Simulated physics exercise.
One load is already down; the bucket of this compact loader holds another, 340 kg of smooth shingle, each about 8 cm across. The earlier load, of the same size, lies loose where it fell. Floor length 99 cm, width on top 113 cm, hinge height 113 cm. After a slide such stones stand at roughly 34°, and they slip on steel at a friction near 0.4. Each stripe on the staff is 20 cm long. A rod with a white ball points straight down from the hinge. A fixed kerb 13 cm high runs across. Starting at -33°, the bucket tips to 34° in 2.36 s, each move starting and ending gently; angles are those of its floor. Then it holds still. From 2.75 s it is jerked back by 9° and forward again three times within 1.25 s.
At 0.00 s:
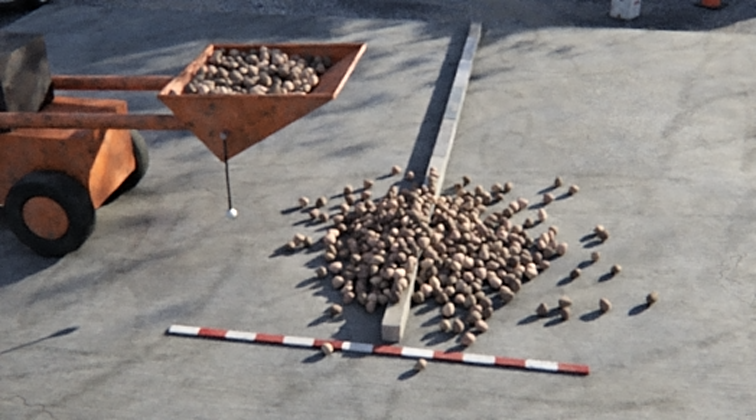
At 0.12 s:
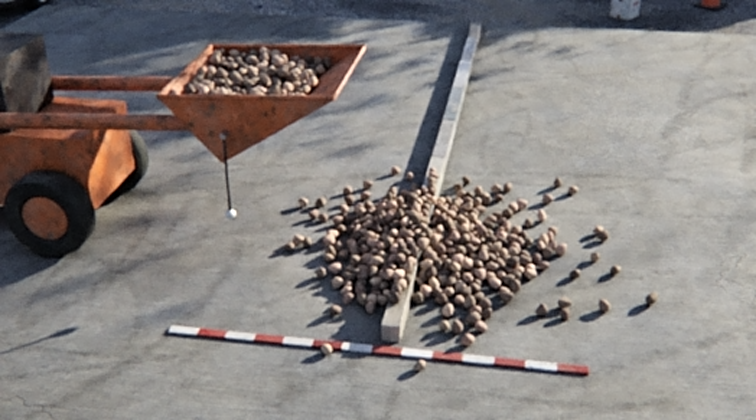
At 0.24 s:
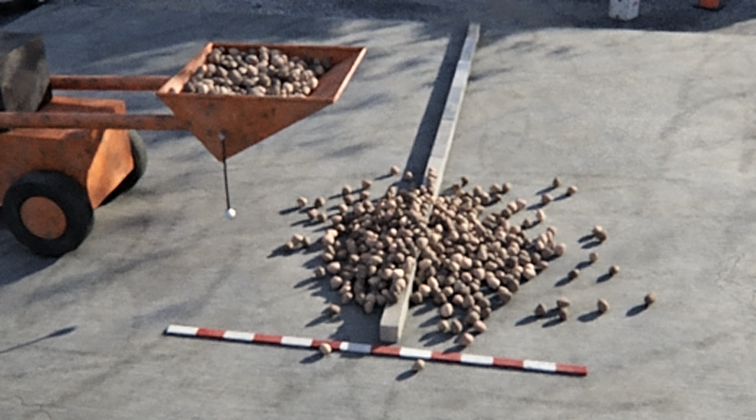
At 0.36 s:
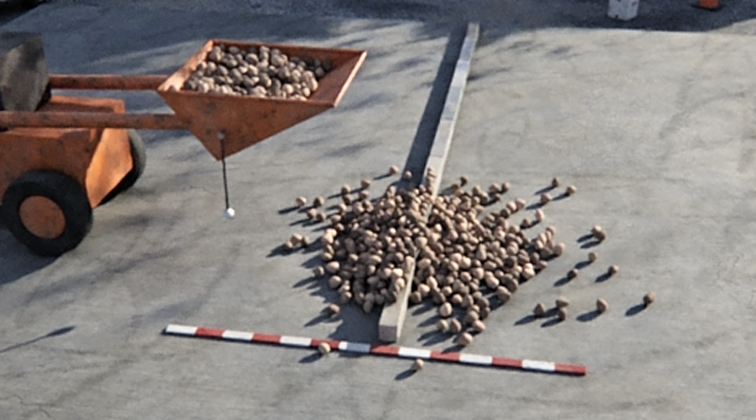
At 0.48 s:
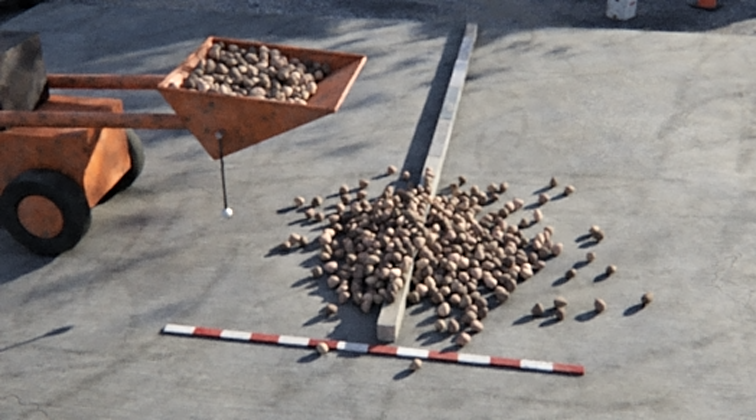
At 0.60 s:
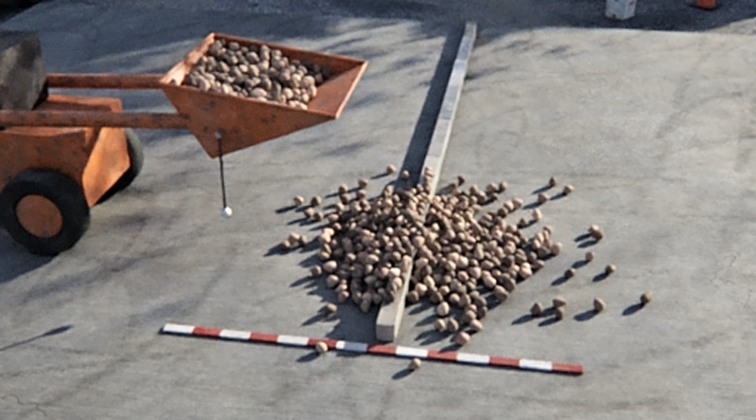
An orange loader's bucket of brown stones tilts slightly beside a loose pile across a kerb.
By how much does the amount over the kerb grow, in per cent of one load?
Some 12 per cent is added.
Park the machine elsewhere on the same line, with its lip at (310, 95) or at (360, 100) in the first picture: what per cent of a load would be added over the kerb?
About 0 and 35 per cent.
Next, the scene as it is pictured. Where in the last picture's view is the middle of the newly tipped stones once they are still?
Near (365, 228).
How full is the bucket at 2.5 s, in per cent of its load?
About 25 per cent.
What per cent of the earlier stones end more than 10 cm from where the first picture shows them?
About 10 per cent.
After 1.8 s the floor is at 24°; in per cent of one load, 100 in the bucket, 52 on this side of the kerb, 48 over the kerb; the foremost stones are at (596, 255).
After 2.5 s the floor is at 34°; in per cent of one load, 27 in the bucket, 124 on this side of the kerb, 49 over the kerb; the foremost stones are at (596, 255).
After 4.4 s the floor is at 34°; in per cent of one load, 0 in the bucket, 140 on this side of the kerb, 60 over the kerb; the foremost stones are at (599, 271).
After 7.1 s the floor is at 34°; in per cent of one load, 0 in the bucket, 140 on this side of the kerb, 60 over the kerb; the foremost stones are at (599, 271). Net gain over the kerb, 12.
